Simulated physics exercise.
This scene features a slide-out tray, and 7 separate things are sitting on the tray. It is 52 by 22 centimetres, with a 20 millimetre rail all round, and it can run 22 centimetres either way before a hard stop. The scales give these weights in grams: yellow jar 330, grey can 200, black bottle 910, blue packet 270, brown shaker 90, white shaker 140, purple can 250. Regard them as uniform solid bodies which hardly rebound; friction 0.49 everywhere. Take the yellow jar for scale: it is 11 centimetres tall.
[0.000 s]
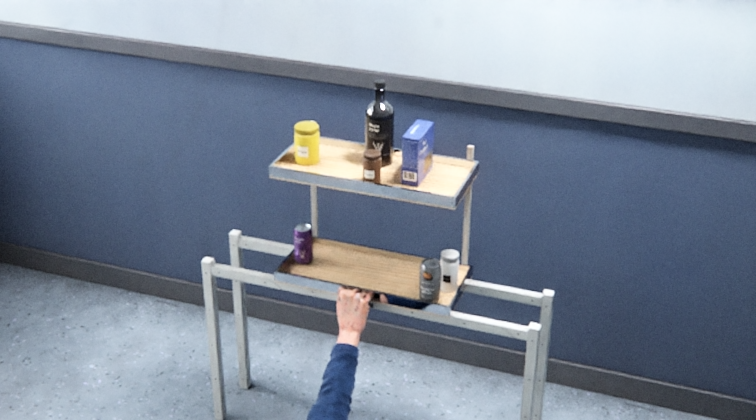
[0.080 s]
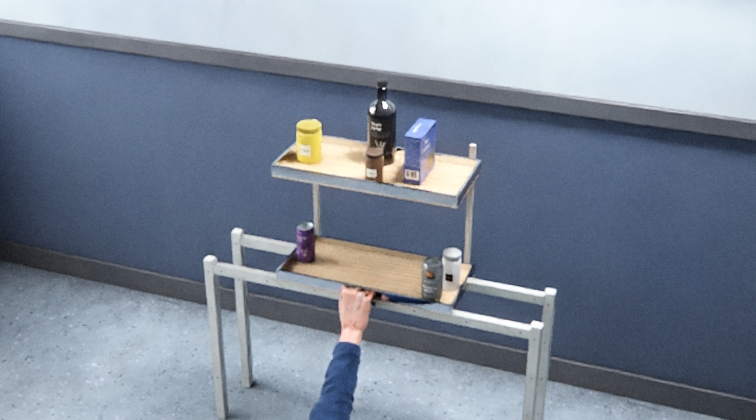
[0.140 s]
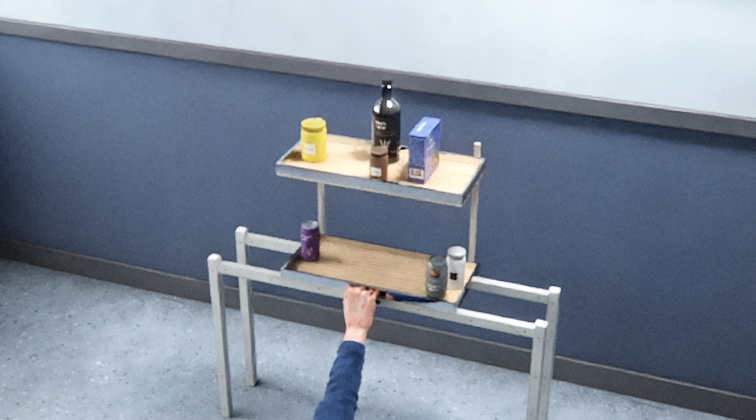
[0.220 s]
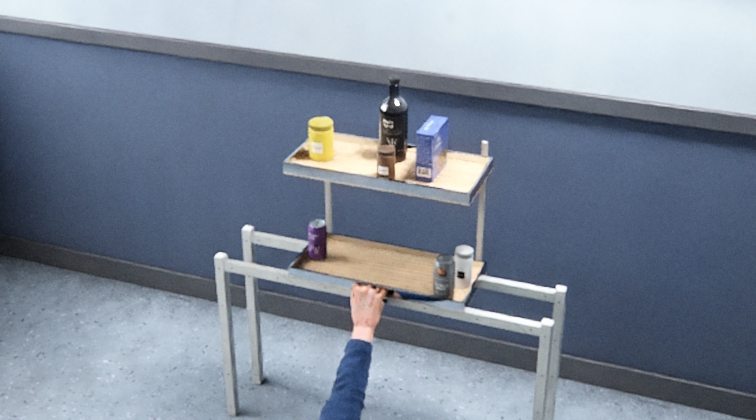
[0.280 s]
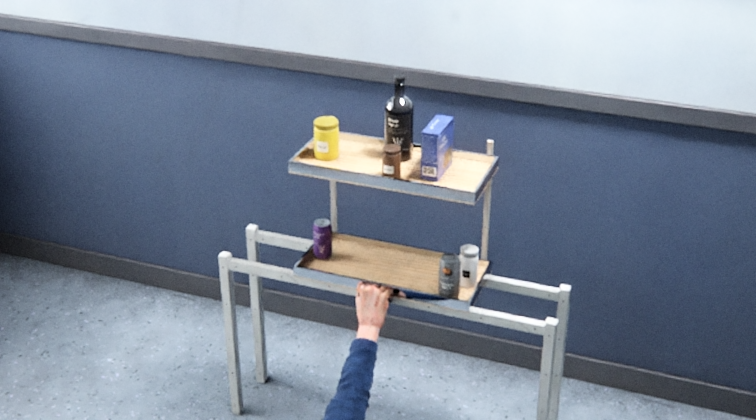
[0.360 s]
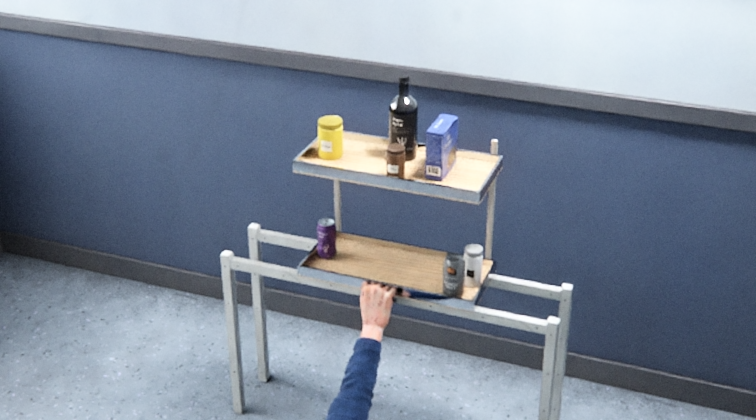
Two-level tray of jars, cans, a bottle and a packet sliding slightly right along rails, a hand gripping its front edge.
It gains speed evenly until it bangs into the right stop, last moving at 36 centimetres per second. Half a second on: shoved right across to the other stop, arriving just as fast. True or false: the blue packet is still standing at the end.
True.
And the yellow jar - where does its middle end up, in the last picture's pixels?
In the last view, its centre sits near (255, 126).
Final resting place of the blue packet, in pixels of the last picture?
At roughly (361, 135).
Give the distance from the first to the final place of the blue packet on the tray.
I'd say about 0 cm between start and finish.
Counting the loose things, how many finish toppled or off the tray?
The answer: 0.
Around 1.46 s, tray has slid 22 cm right.
Around 4.06 s, tray has slid 17 cm left.
Finally (5.4 s), all 7 still in place (within 5 cm). In the last view, blue packet near (361, 135).
